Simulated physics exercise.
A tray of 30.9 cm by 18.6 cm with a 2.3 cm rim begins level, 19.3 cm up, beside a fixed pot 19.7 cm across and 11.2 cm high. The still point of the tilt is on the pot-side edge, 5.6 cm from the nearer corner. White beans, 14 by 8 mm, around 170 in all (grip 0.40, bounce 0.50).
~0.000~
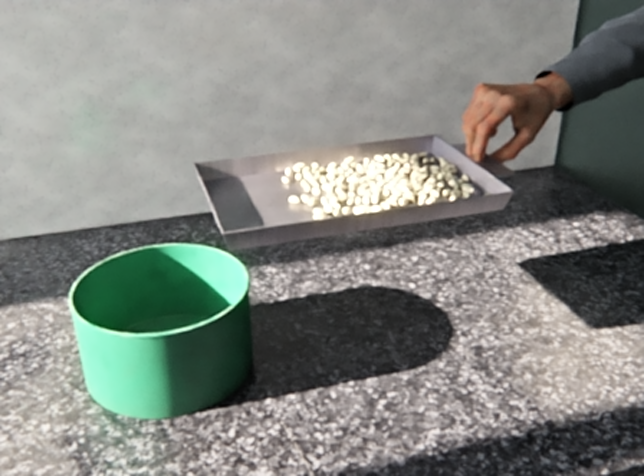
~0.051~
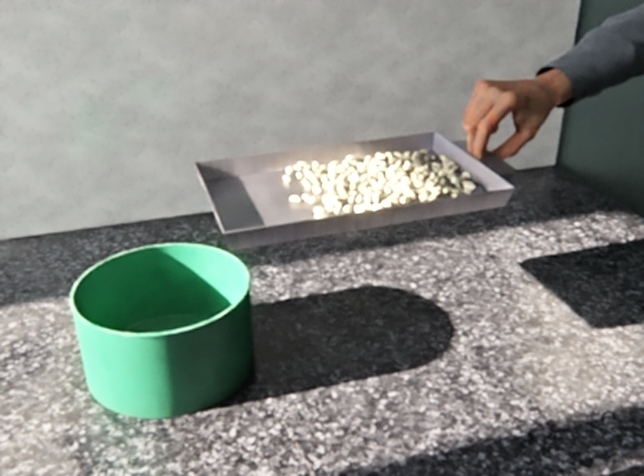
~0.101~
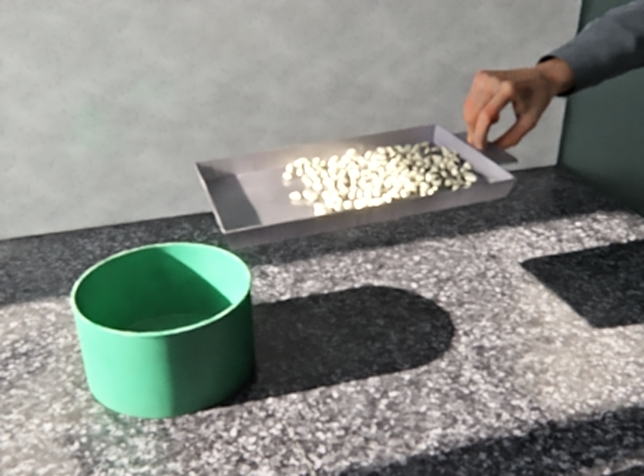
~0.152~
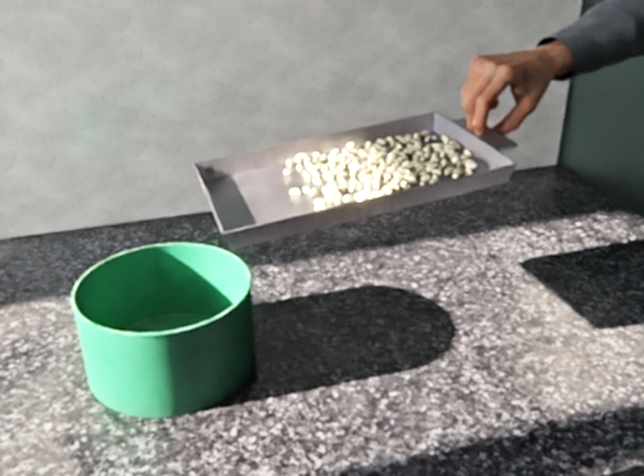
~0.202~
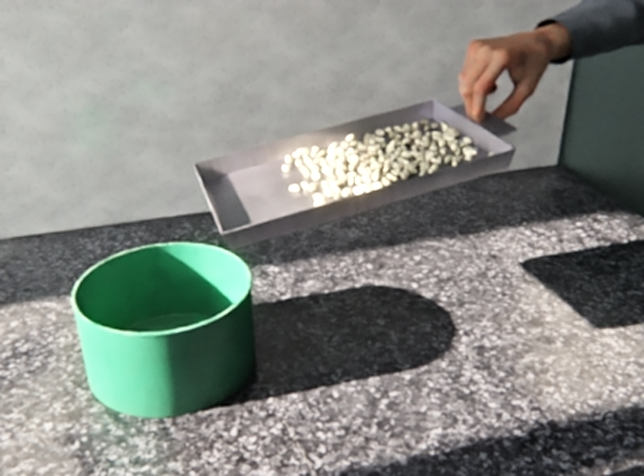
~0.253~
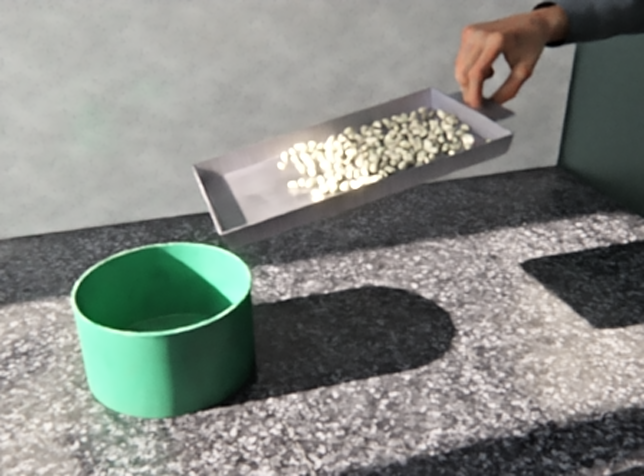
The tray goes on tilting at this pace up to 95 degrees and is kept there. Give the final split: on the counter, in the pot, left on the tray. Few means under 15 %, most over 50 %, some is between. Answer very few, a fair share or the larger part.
On the counter: Very few; in the pot: The larger part; left on the tray: Very few.
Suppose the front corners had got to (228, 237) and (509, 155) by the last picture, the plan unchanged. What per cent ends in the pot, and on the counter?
Pot 20, counter 80.
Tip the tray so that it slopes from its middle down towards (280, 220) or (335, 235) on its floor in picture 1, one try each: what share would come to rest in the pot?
About 45 and 0 per cent.
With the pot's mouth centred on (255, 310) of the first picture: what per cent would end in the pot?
Some 25 per cent.
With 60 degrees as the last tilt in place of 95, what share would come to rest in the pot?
In that case some 30 per cent.
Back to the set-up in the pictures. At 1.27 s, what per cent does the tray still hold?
Roughly 65 per cent.
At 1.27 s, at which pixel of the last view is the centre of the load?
Near (202, 204).
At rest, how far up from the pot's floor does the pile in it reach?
Some 1.5 cm.
After 0.86 s, tilt 51 degrees; the tray holds 95 %, the pot 0 %.
Then, at 1.27 s, tilt 77 degrees; the tray holds 65 %, the pot 35 %.
After 1.76 s, tilt 95 degrees; the tray holds 0 %, the pot 85 %.
At rest (2.8 s), counter 10 %, pot 90 %, tray 0 %.
